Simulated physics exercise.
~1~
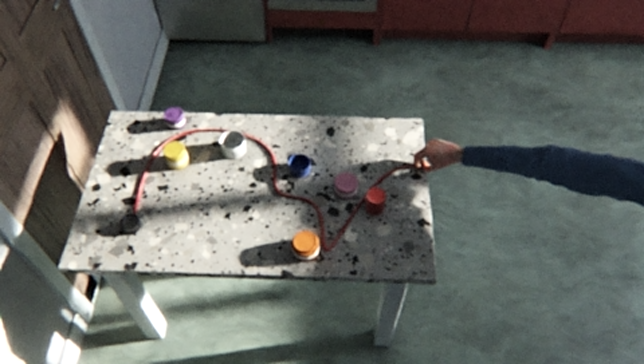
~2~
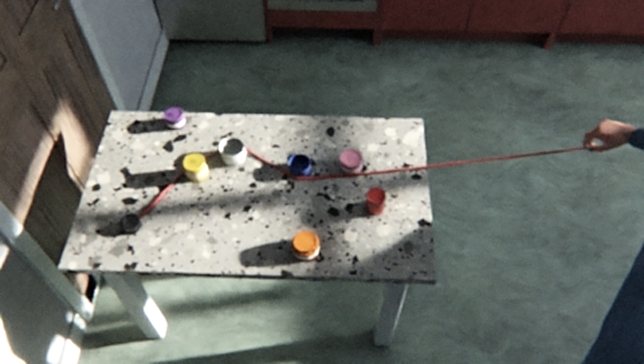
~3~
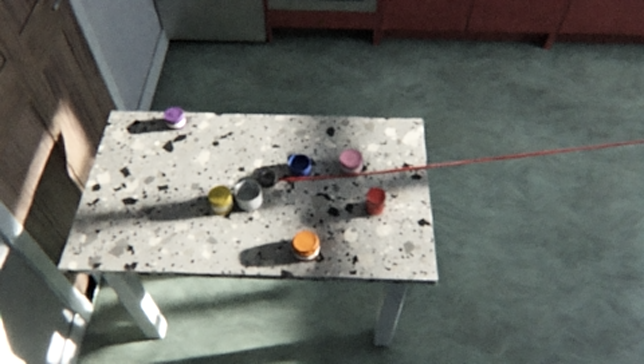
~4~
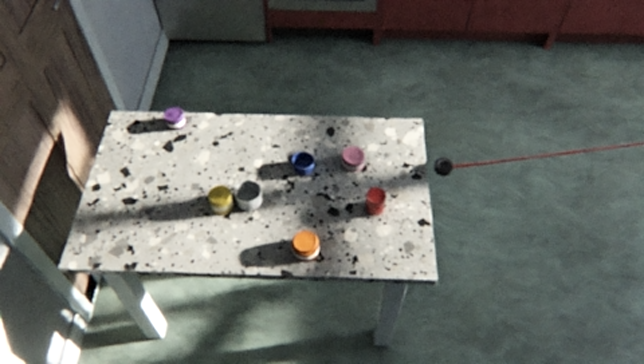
A red cord tied to a small black base winds among seven colourful containers on a speckled table, its free end held by a hand at the right edge. The hand pulls away to the right, and the cord tightens, nudging the yellow tin and white cup and shifting the pink tin slightly up. The base then slides right as the yellow tin and white cup are swept well down the table. Finally the base passes the blue cup and clears the right edge, hanging on the taut cord, with every container still upright.
